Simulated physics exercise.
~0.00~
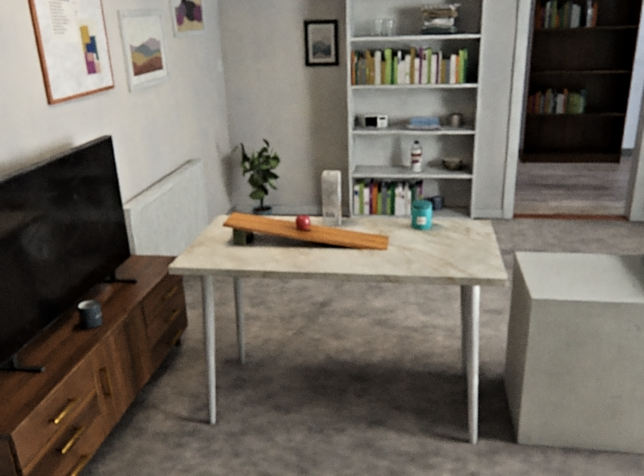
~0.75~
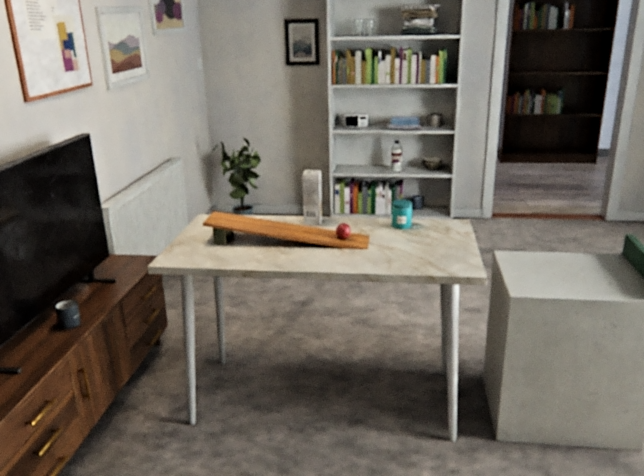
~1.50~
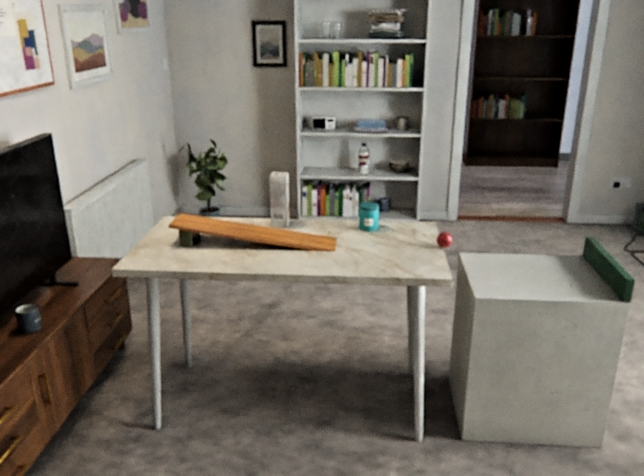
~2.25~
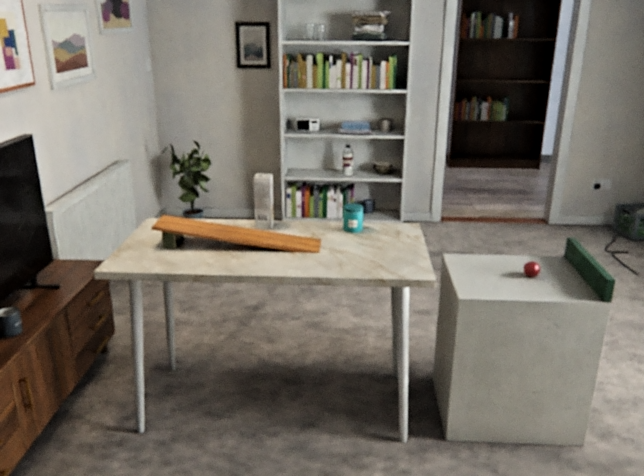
The clip shows a red apple rolling down a wooden ramp on a table, passing a turquoise jar and a white carton that stay put, then crossing the gap beyond the table's right edge and ending on top of a lower pale cabinet, short of its green batten.
